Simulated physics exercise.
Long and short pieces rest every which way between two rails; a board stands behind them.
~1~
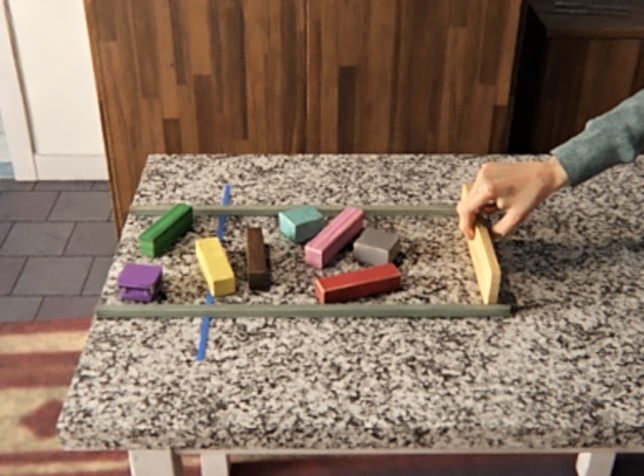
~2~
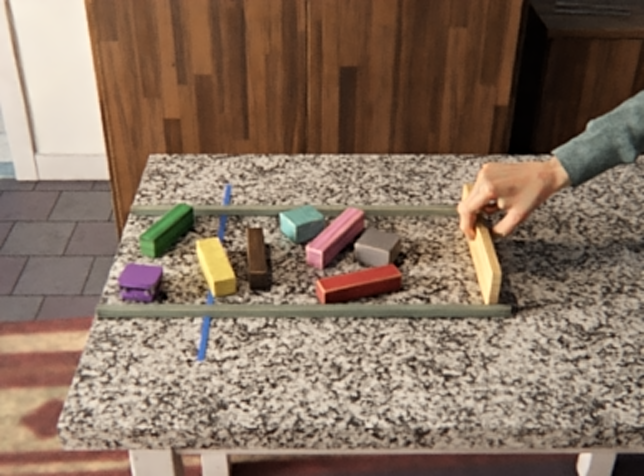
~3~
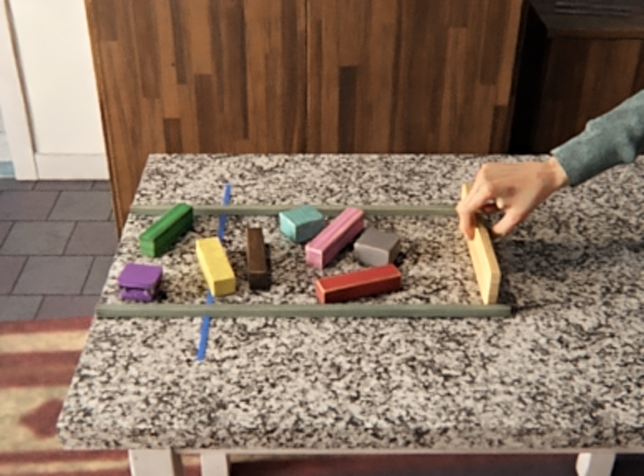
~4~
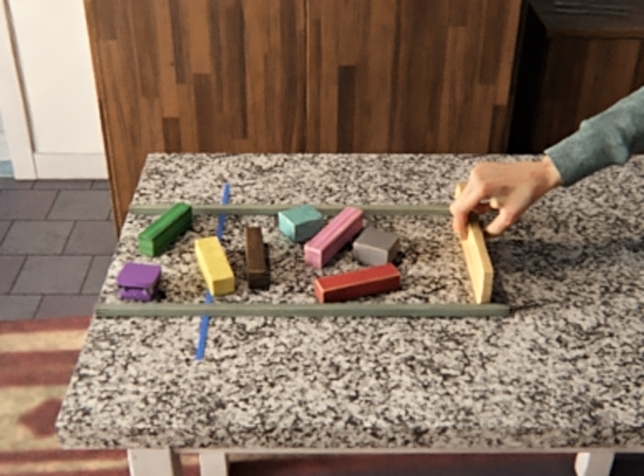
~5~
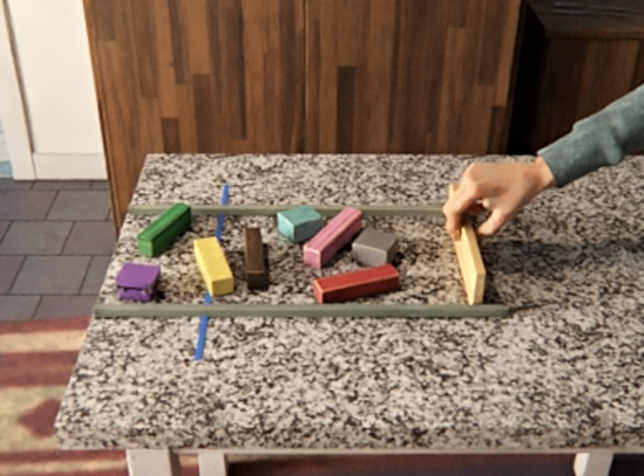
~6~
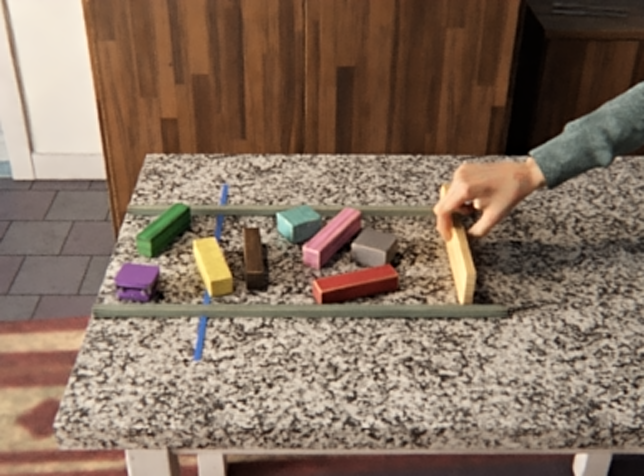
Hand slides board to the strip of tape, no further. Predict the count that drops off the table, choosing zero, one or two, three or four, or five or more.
Well, nothing at all ends up dropping off.
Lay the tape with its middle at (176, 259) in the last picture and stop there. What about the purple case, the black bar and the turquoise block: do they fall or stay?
Purple case - goes down, black bar - goes down, turquoise block - stays in place.
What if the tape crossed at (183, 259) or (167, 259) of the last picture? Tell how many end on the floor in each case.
Per try: 3; 4.
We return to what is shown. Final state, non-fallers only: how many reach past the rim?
Overhanging ones - 3.
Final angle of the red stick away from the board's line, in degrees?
Somewhere near 65 degrees, I'd say.
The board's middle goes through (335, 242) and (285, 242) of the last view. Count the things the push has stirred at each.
Well, it's 4 at the first one and 6 at the second.
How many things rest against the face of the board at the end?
It adds up to 3.
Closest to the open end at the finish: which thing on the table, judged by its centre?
Purple case.
Early on, none off yet; purple case at rest near (138, 283); green stick at rest near (165, 230); yellow bar at rest near (213, 266).
A while later, none off yet; purple case moving near (129, 284); green stick moving near (161, 228); yellow bar travelled about its own width near (157, 267).
Finally, the number that fall off is zero.
